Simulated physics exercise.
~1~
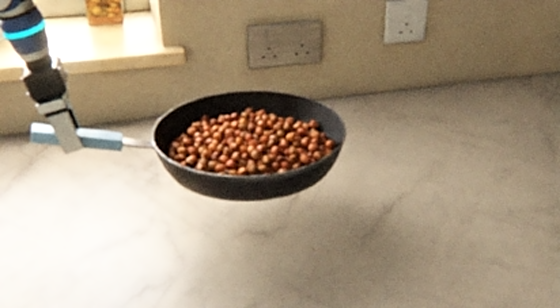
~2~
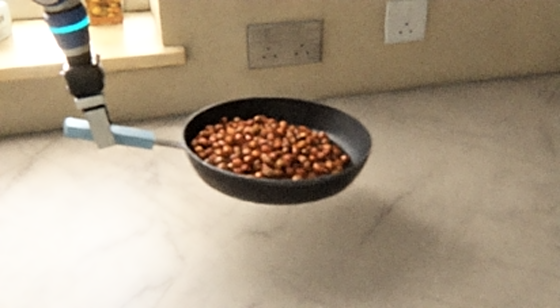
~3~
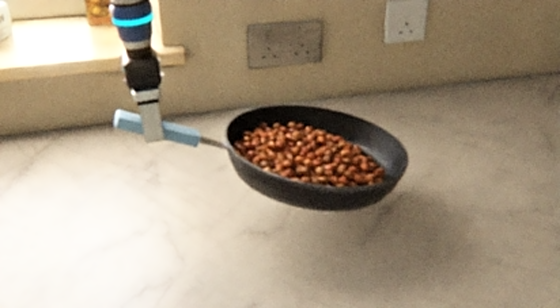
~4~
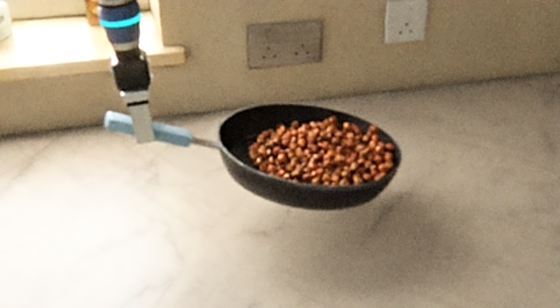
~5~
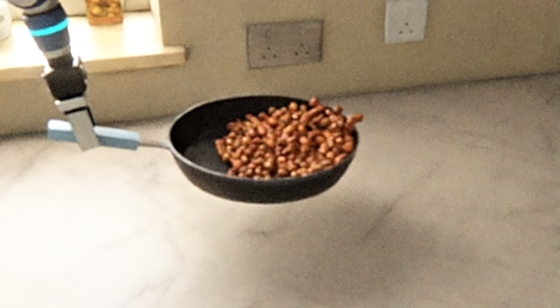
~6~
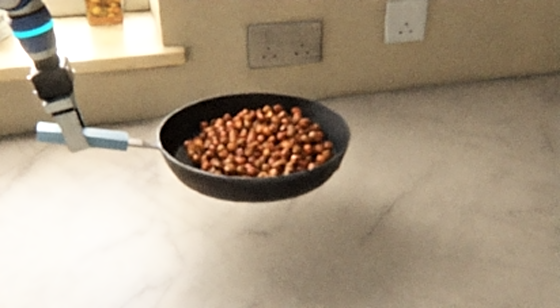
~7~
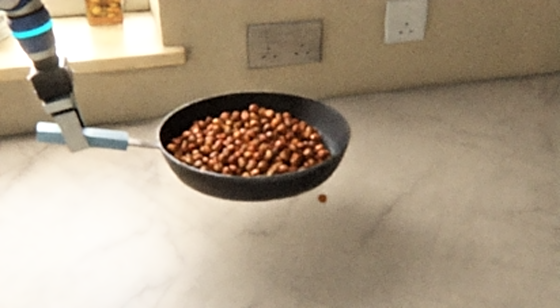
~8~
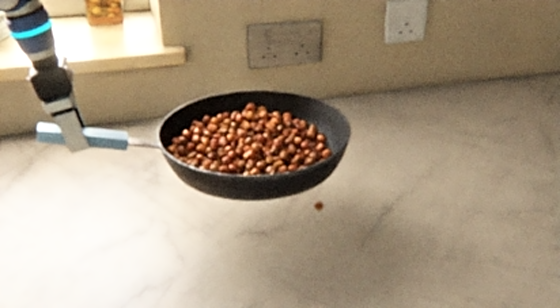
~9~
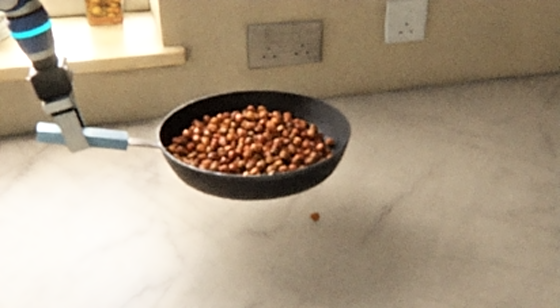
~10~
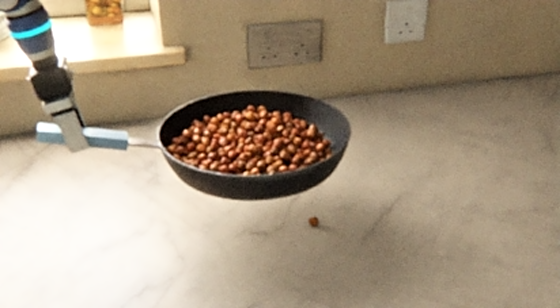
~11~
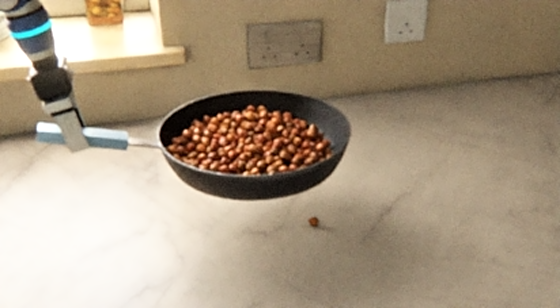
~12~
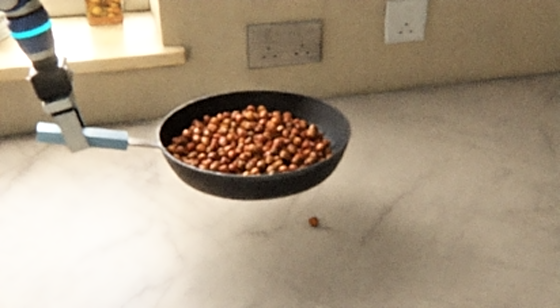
A robotic arm swings a pan of hazelnuts right, then back left, spilling one below.
